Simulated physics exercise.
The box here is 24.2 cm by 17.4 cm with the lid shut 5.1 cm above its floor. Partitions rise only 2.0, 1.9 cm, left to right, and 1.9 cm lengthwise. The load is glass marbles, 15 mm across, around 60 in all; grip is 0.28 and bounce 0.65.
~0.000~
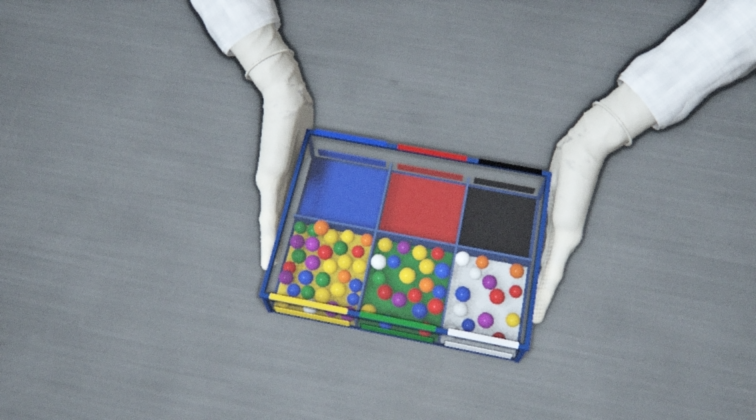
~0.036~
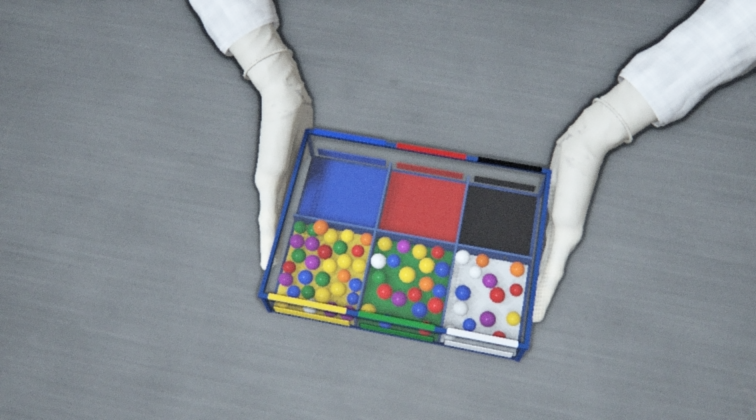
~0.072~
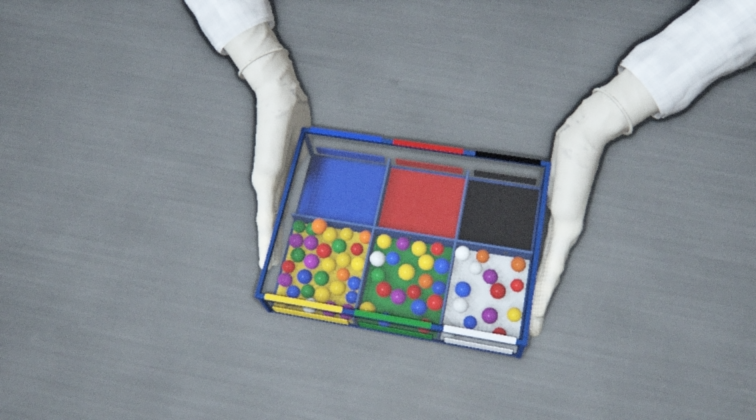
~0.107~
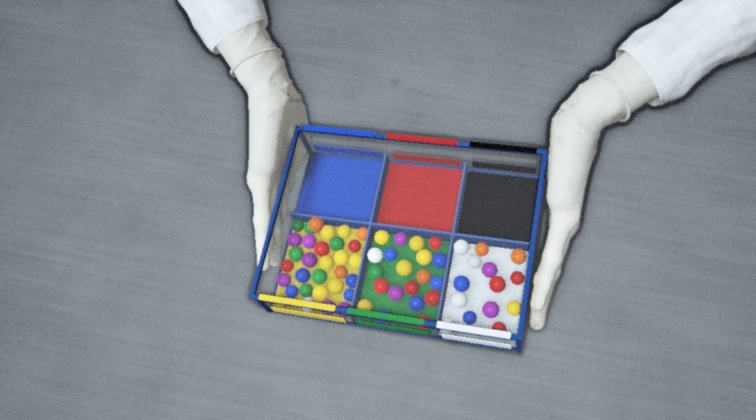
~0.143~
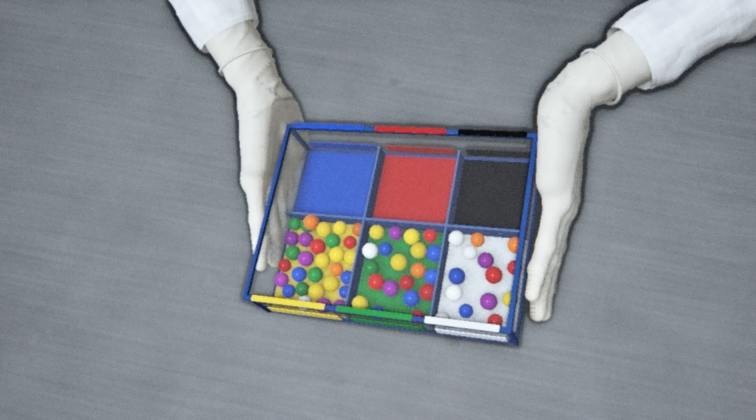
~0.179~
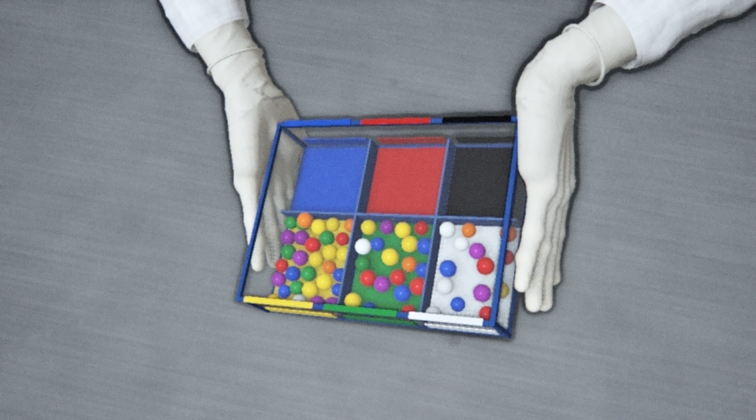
The clip opens on two pale-gloved hands holding a clear-topped box of six coloured compartments, with small multicoloured balls in the yellow, green and white sections nearest the viewer. The hands gradually tilt the box toward its left front corner, shifting it slightly left, while the balls barely change places.
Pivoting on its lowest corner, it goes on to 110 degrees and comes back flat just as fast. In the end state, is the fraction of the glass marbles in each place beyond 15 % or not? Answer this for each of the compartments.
Red: Not beyond, blue: Not beyond, green: Not beyond, yellow: Beyond, white: Not beyond, black: Not beyond.
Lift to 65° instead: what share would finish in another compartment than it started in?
It would come to about 25 per cent.
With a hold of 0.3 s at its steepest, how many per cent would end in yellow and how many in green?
That would leave yellow with 85 percent and green with 5 percent.
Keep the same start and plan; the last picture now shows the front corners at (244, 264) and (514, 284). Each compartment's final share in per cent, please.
It comes out as red at 0 percent, blue at 75 percent, green at 0 percent, yellow at 20 percent, white at 0 percent and black at 0 percent.
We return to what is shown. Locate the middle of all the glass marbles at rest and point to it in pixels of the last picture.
Est. centre at rest: (318, 270) px.
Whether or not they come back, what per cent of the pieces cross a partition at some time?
About 55 %.
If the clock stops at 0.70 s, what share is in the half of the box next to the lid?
About 80 %.
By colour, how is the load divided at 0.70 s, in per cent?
Red = 0, blue = 0, green = 30, yellow = 60, white = 5, black = 0 (per cent).
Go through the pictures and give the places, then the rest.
The first frame shows box tilt 0 degrees, front corners at (265, 294) and (524, 346); green 30 %, yellow 50 %, white 20 %.
The second frame shows box tilt 1 degrees, front corners at (263, 294) and (524, 344).
The third frame shows box tilt 4 degrees, front corners at (260, 294) and (522, 341), lowest corner left front.
The fourth frame shows box tilt 10 degrees, front corners at (255, 295) and (518, 335), lowest corner left front.
The fifth frame shows box tilt 17 degrees, front corners at (248, 296) and (507, 328), lowest corner left front.
The sixth frame shows box tilt 24 degrees, front corners at (241, 297) and (491, 321), lowest corner left front; green 30 %, yellow 50 %, white 20 %. The box's pace is about 200 degrees a second.
Then, at 0.70 s, tilt 109 degrees; green 30 %, yellow 60 %, white 5 %.
Then, at 1.05 s, tilt 45 degrees; blue 10 %, yellow 90 %.
After 1.48 s, tilt 0 degrees; blue 10 %, yellow 90 %.
In the end, at 2.5 s, red 0 %, blue 10 %, green 0 %, yellow 90 %, white 0 %, black 0 %.
